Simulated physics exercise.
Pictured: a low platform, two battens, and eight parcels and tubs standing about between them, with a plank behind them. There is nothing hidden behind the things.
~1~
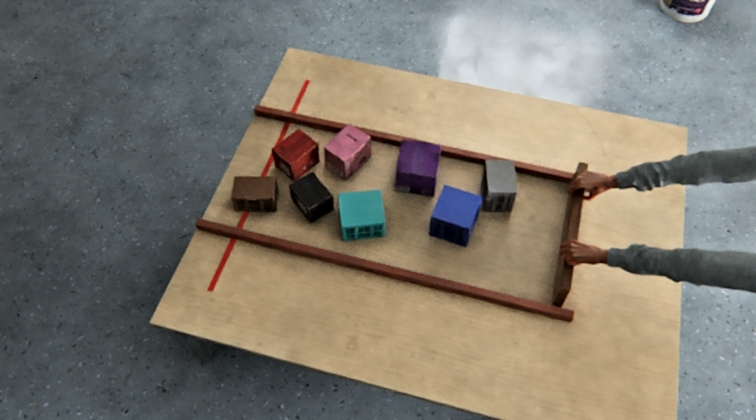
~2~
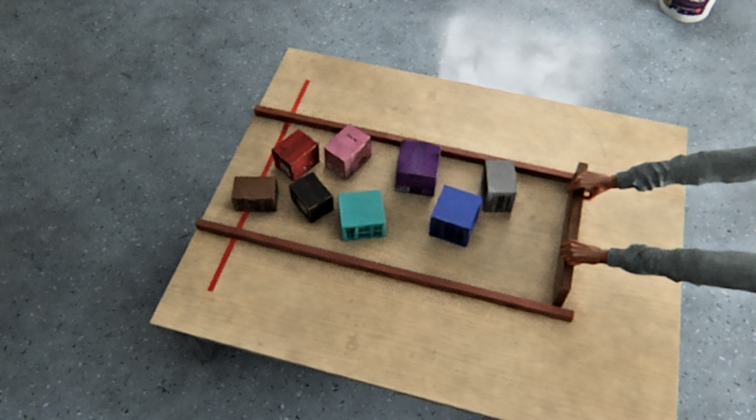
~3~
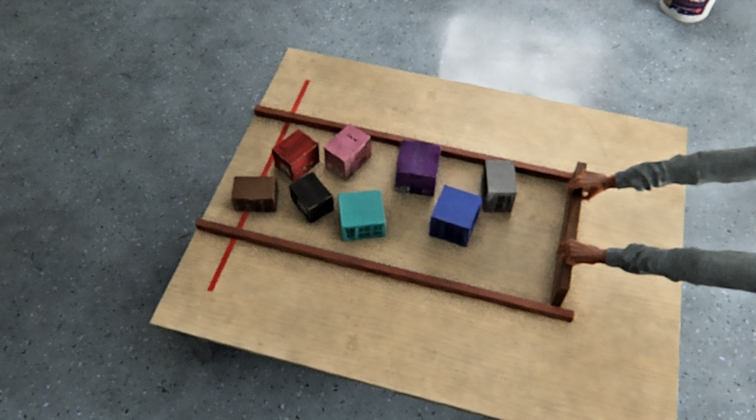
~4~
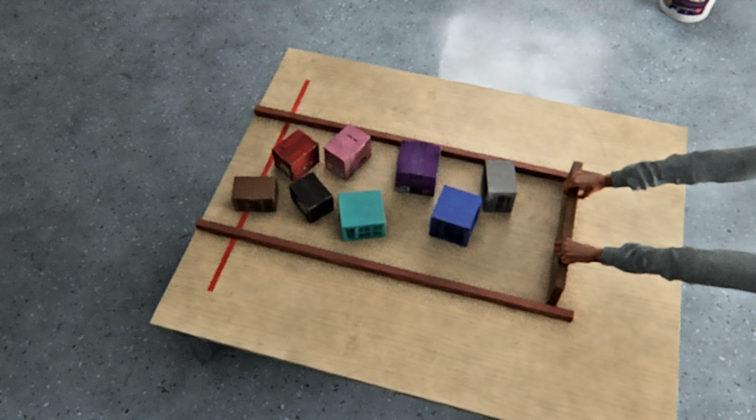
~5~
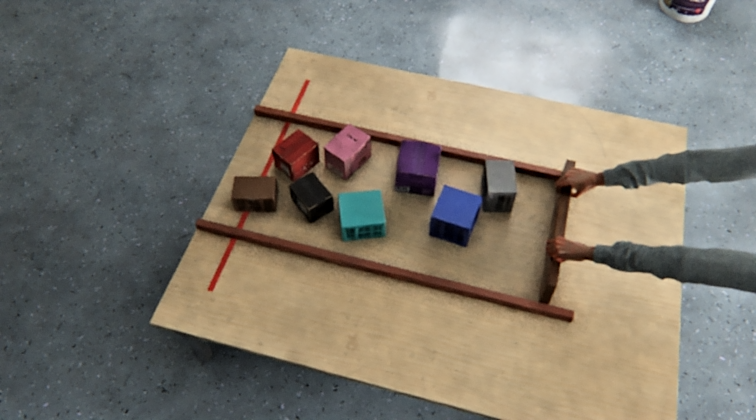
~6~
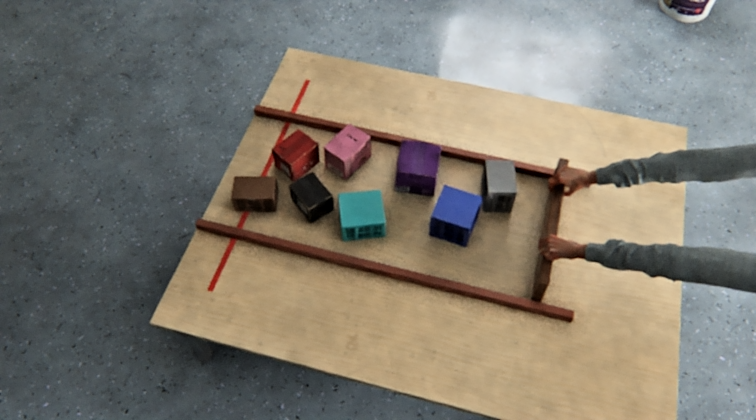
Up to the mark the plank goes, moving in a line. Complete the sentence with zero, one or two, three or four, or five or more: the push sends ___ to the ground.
The push sends five or more to the ground.
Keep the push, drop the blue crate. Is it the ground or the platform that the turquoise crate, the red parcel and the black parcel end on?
Turquoise crate stays put, red parcel goes down, black parcel goes down.
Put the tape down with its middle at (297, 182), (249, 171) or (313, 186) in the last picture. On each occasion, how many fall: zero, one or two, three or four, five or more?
First either three or four, then 5 or more, then 3 or 4.
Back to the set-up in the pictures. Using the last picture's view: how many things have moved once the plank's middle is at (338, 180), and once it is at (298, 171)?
First position 8; second position 8.
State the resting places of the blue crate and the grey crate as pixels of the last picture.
I'd say approximately (242, 167) and then (264, 133).
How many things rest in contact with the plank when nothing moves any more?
Number in contact with it: 2.
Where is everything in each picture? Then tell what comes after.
Brown crate (255, 194); red parcel (296, 155); black parcel (312, 197); plank (570, 233); tape (264, 174), in the first picture.
Red parcel (296, 155); blue crate (455, 216), in the second picture.
Black parcel (312, 197); turquoise crate (362, 215), in the third picture.
Brown crate (255, 194); plank (565, 232), in the fourth picture.
Red parcel (296, 155); grey crate (499, 187), in the fifth picture.
Brown crate (255, 194); red parcel (296, 155); black parcel (312, 197); plank (550, 228); tape (264, 174), in the sixth picture.
Soon after, none off yet; brown crate at rest near (255, 194); red parcel at rest near (296, 155); black parcel at rest near (312, 197).
At rest, the number that fall off is five or more; fallen, purple parcel, turquoise crate, pink box, black parcel, red parcel and brown crate.
